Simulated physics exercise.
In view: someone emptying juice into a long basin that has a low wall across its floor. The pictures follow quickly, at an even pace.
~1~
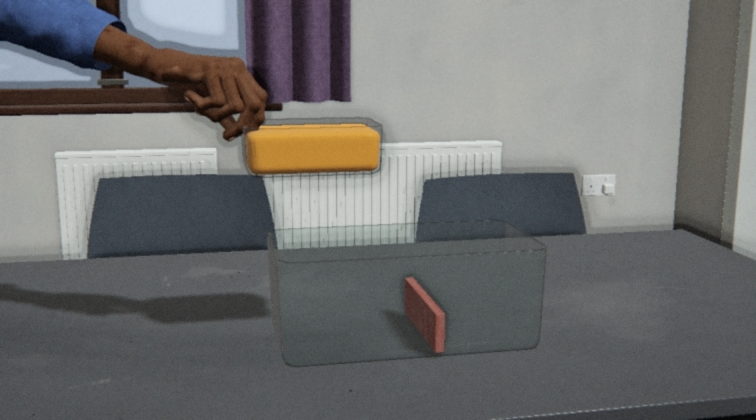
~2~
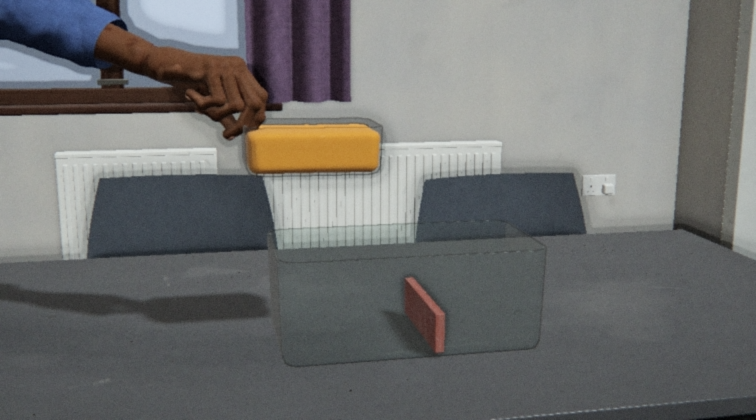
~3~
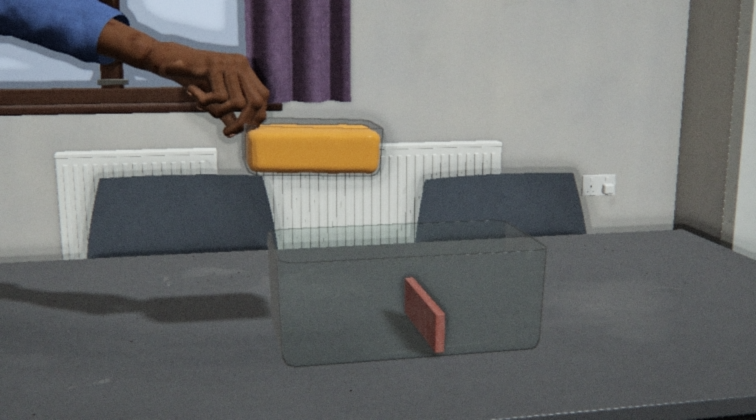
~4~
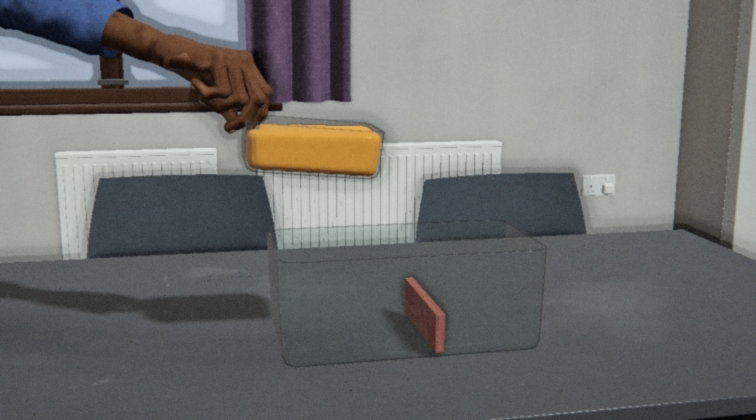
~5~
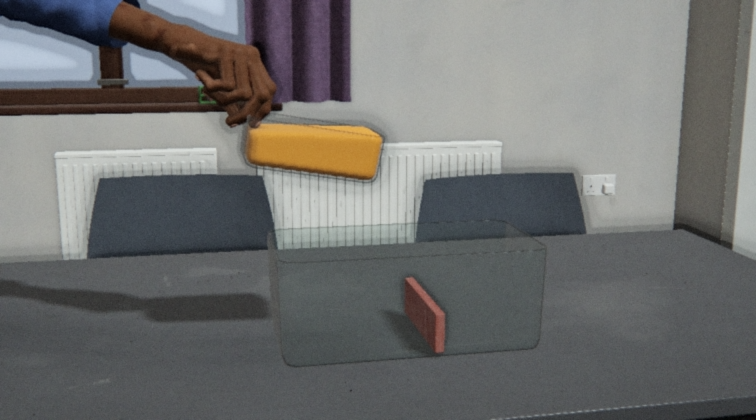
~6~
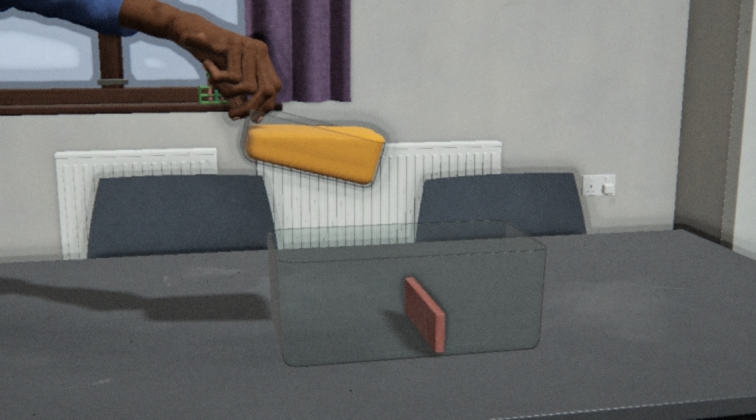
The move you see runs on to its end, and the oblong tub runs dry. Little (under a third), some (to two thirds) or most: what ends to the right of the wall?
The share right of the wall is between a third and two thirds.
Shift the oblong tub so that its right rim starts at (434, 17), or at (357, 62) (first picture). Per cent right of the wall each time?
About 70 and 55 per cent.
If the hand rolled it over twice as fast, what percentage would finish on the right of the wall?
About 40 per cent.
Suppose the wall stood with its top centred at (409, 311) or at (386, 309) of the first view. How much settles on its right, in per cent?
Roughly 65 per cent, and 80 per cent.
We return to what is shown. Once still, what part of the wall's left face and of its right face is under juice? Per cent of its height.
Some 20 per cent left and 40 right.
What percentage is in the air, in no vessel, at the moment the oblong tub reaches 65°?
Roughly 30 in a hundred.
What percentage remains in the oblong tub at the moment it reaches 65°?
Roughly 25 in a hundred.
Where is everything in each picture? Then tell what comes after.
In the first picture, tilt 0°; pouring edge (375, 123); surface from (245, 132) to (373, 129); the long basin's rim runs from (273, 247) to (525, 235); the wall's top is at (424, 296).
In the second picture, tilt 1°; pouring edge (375, 124); surface from (245, 131) to (373, 129).
In the third picture, tilt 2°; pouring edge (376, 126); surface from (245, 130) to (373, 131).
In the fourth picture, tilt 6°; pouring edge (377, 130); surface from (246, 130) to (374, 131).
In the fifth picture, tilt 10°; pouring edge (378, 135); surface from (246, 130) to (376, 132).
In the sixth picture, tilt 15°; pouring edge (378, 141); surface from (246, 130) to (378, 136); 2 per cent is over the edge.
A moment on, the tilt is 65° and 23 per cent is still to pour, 9 is left of the wall and 36 right of it.
Next, the tilt is 96° and 5 per cent is still to pour, 32 is left of the wall and 59 right of it.
Then the tilt is 103° and 0 per cent is still to pour, 39 is left of the wall and 60 right of it.
Later the tilt is 103° and 0 per cent is still to pour, 40 is left of the wall and 60 right of it.
In the end 40 per cent lies left of the wall, 60 right of it and 1 outside.
